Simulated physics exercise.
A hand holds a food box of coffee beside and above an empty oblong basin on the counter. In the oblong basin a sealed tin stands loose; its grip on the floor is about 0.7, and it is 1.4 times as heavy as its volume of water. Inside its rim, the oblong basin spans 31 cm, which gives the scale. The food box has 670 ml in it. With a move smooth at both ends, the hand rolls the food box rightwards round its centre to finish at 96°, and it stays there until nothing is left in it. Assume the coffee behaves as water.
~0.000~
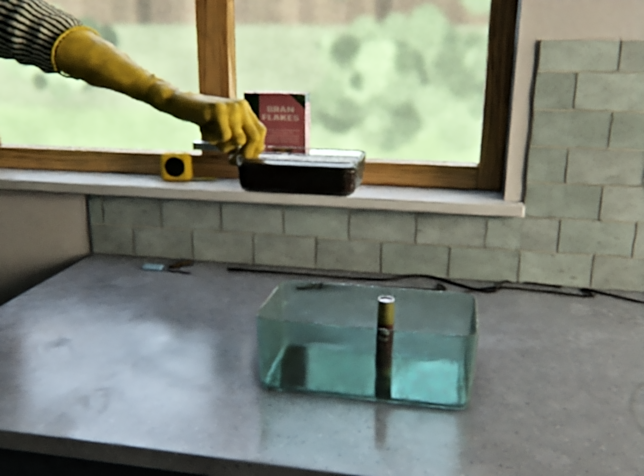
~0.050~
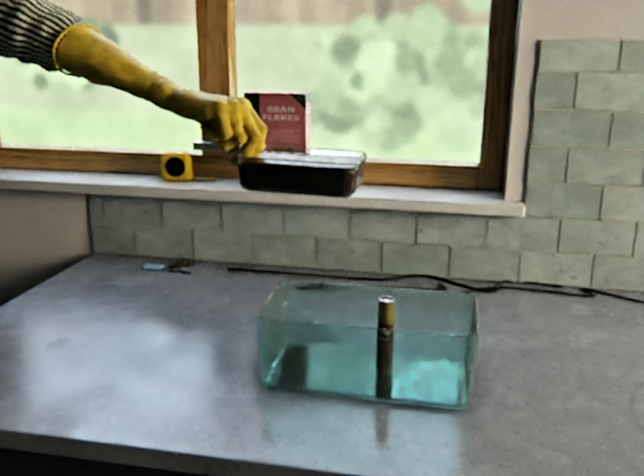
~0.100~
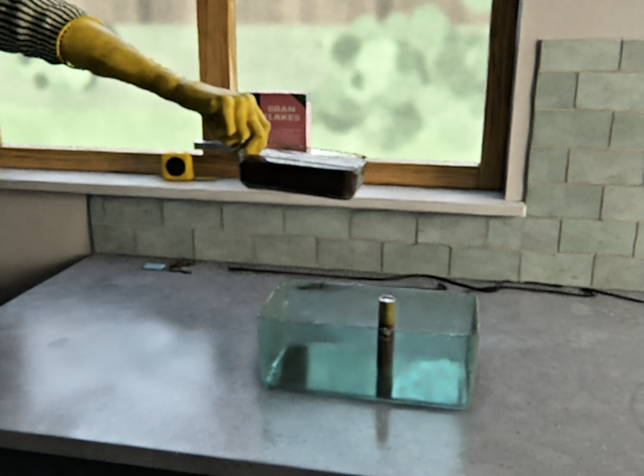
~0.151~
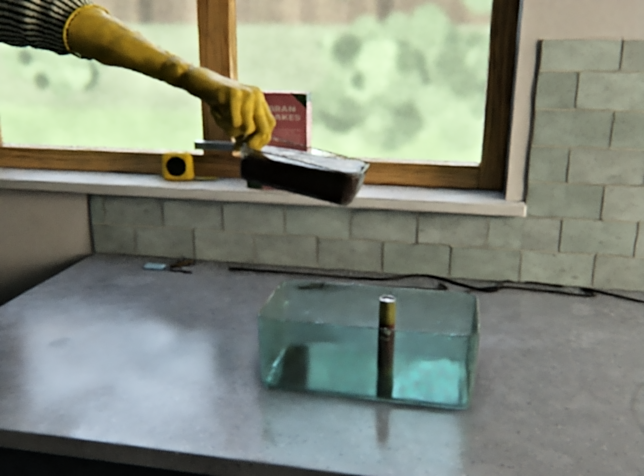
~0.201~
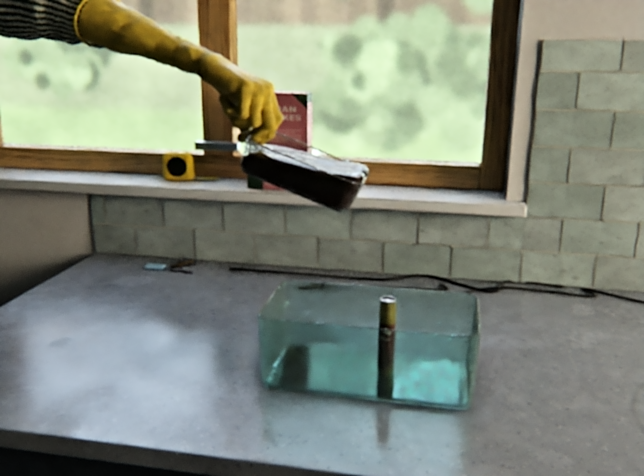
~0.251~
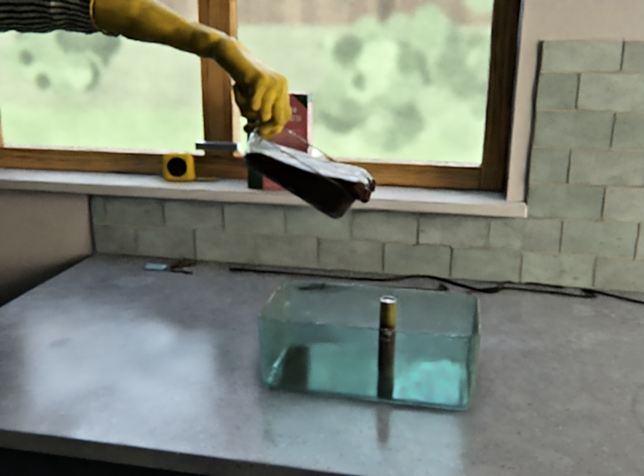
A hand in a yellow rubber glove holds a clear box of dark liquid above a glass basin on a grey counter, with a small upright tin at the basin. Barely moving at first, the hand then tilts the box steadily rightwards, its right end dipping and the liquid gathering there.
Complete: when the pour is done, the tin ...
... remains on its base.
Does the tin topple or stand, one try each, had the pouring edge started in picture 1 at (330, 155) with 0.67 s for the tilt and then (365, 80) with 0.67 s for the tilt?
First it tips over; then it stays on its base.
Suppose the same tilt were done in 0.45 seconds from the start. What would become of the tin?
Well, the tin simply holds firm.
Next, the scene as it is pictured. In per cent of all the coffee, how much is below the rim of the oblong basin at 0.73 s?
Around 86 parts in a hundred.
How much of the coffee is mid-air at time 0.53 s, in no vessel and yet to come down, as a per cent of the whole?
Some 60 per cent, I reckon.
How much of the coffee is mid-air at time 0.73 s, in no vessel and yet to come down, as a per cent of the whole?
Near 9 per cent, I'd say.
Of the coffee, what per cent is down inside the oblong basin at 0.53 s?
Roughly 34 percent of it.
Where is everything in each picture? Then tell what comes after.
In the first picture, it leans 0°; its right rim is at (362, 158); the coffee meets the walls at (249, 157) and (360, 162); the oblong basin's rim runs from (269, 299) to (477, 316); the tin's top is at (386, 303).
In the second picture, it leans 1°; its right rim is at (362, 159); the coffee meets the walls at (250, 156) and (361, 163).
In the third picture, it leans 5°; its right rim is at (364, 163); the coffee meets the walls at (251, 154) and (362, 164).
In the fourth picture, it leans 12°; its right rim is at (364, 170); the coffee meets the walls at (253, 152) and (364, 167).
In the fifth picture, it leans 20°; its right rim is at (364, 179); the coffee meets the walls at (254, 149) and (361, 171); 3 per cent is over the edge.
In the sixth picture, it leans 30°; its right rim is at (362, 189); the coffee meets the walls at (254, 148) and (345, 172); 10 per cent is over the edge.
By 0.53 s the tilt is 86° and 4 per cent is still to pour; the tin stands where it began.
By 0.73 s the tilt is 96° and 0 per cent is still to pour; the tin stands where it began.
By 0.94 s the tilt is 96° and 0 per cent is still to pour; the tin stands where it began.
By 1.17 s the tilt is 96° and 0 per cent is still to pour; the tin stands where it began.
At rest the tin stands where it began.
